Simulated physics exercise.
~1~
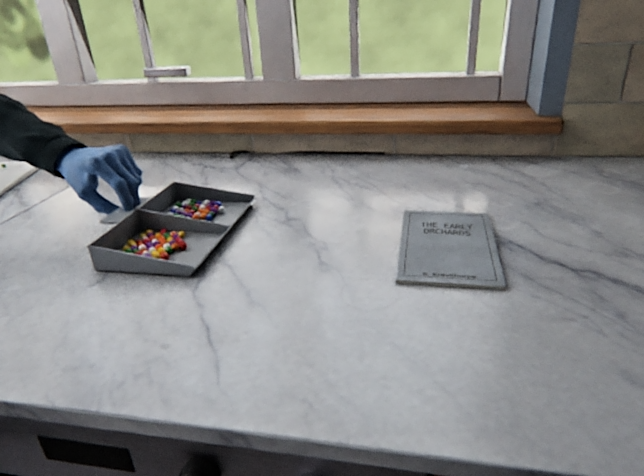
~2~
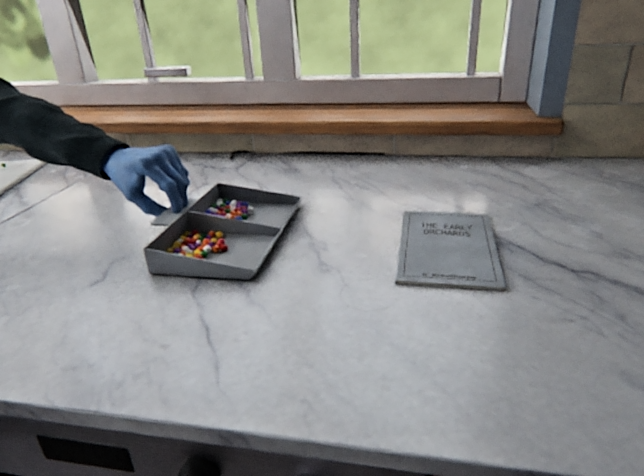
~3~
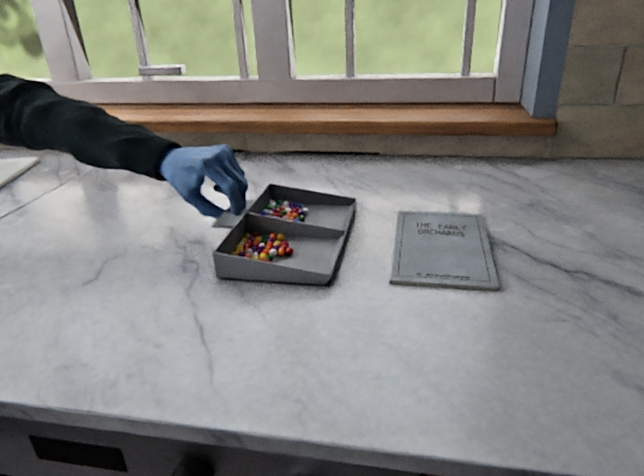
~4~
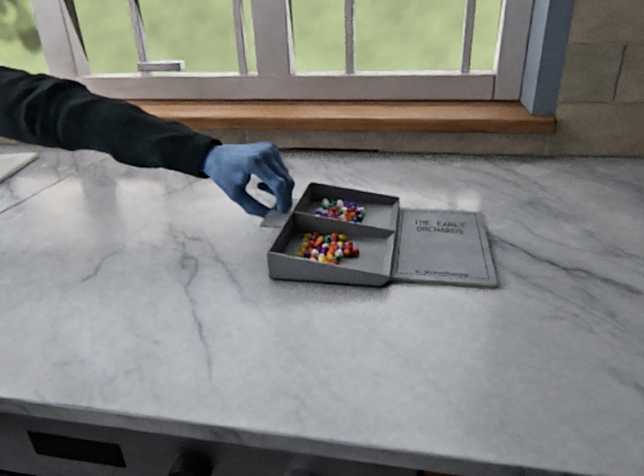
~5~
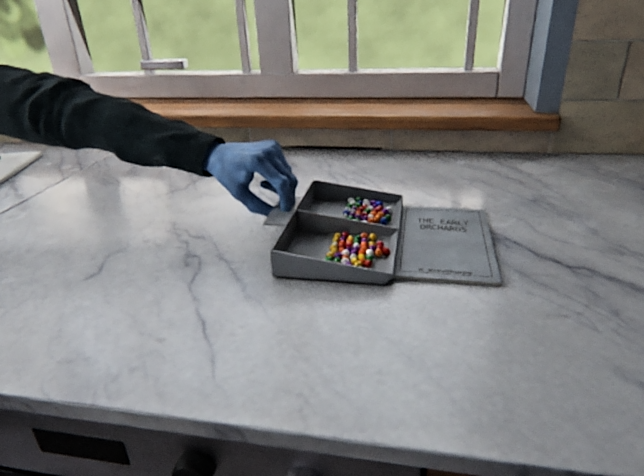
In this clip, a blue-gloved hand slides a shallow gray divided tray holding two batches of small colorful beads rightward across a marble counter until it stops against a thin gray book, and both batches shift toward the tray's right side, staying inside.
